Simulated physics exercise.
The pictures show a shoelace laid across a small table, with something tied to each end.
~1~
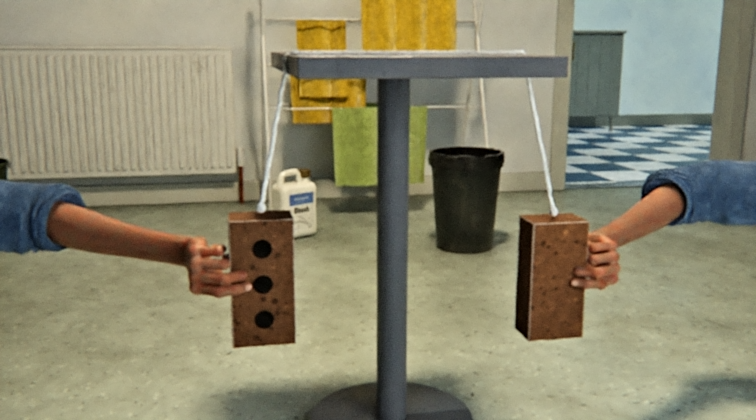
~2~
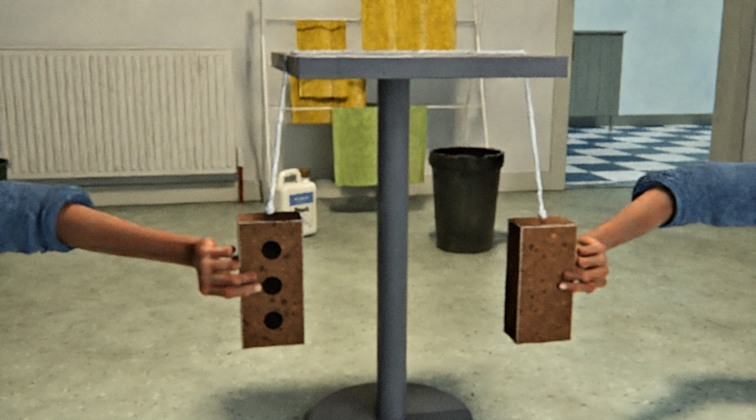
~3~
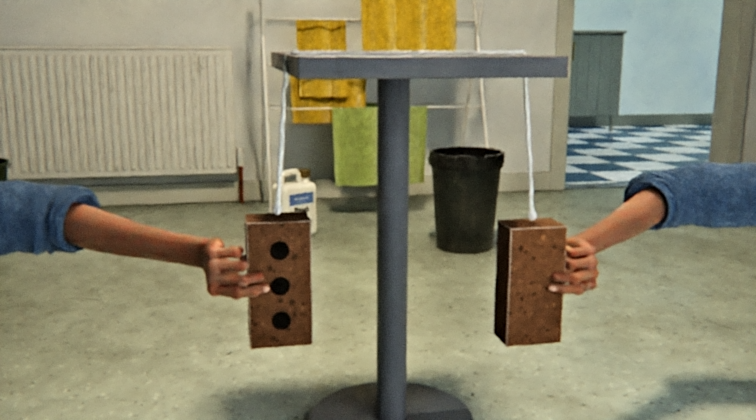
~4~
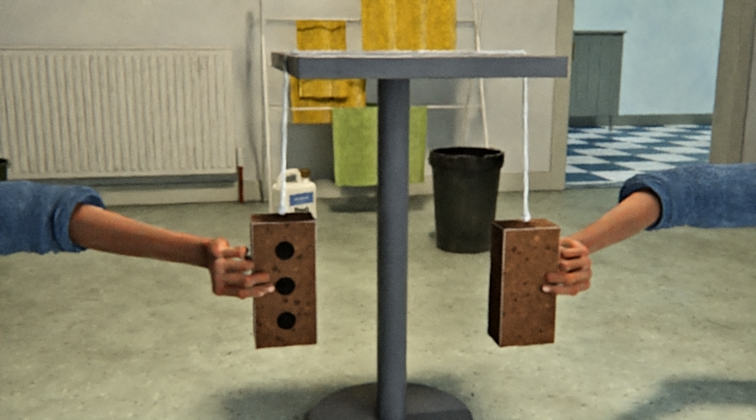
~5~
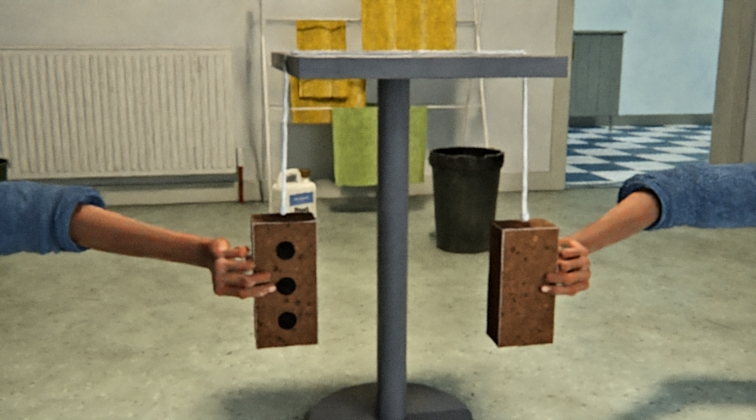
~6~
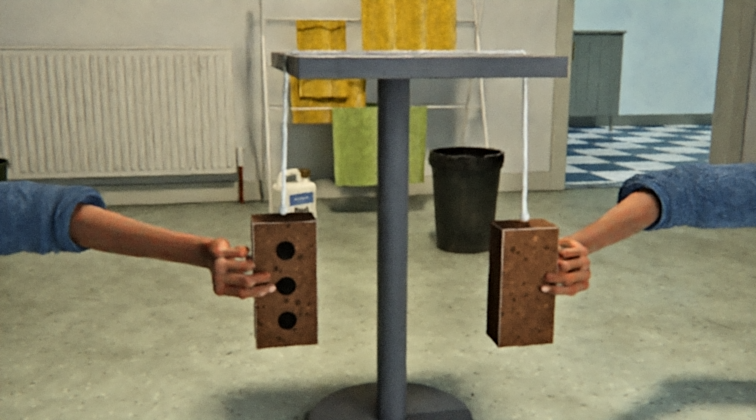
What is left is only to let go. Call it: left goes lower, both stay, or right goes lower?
Both stay.
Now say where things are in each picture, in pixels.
In the first frame, left brick (262, 279); right brick (551, 276); shoelace over the top (422, 53).
In the second frame, left brick (271, 279); right brick (539, 280).
In the third frame, left brick (279, 280); right brick (529, 282).
In the fourth frame, left brick (284, 280); right brick (523, 283).
In the fifth frame, left brick (285, 280); right brick (522, 283).
In the sixth frame, left brick (285, 280); right brick (522, 283); shoelace over the top (422, 53).
Then, 0.56 s on from there, left brick still level near (295, 279); right brick still level near (511, 282).
Then, 1.26 s on from there, left brick still level near (285, 279); right brick still level near (522, 281).
In the end, left brick still level near (296, 279); right brick still level near (510, 282). The shoelace hangs still.
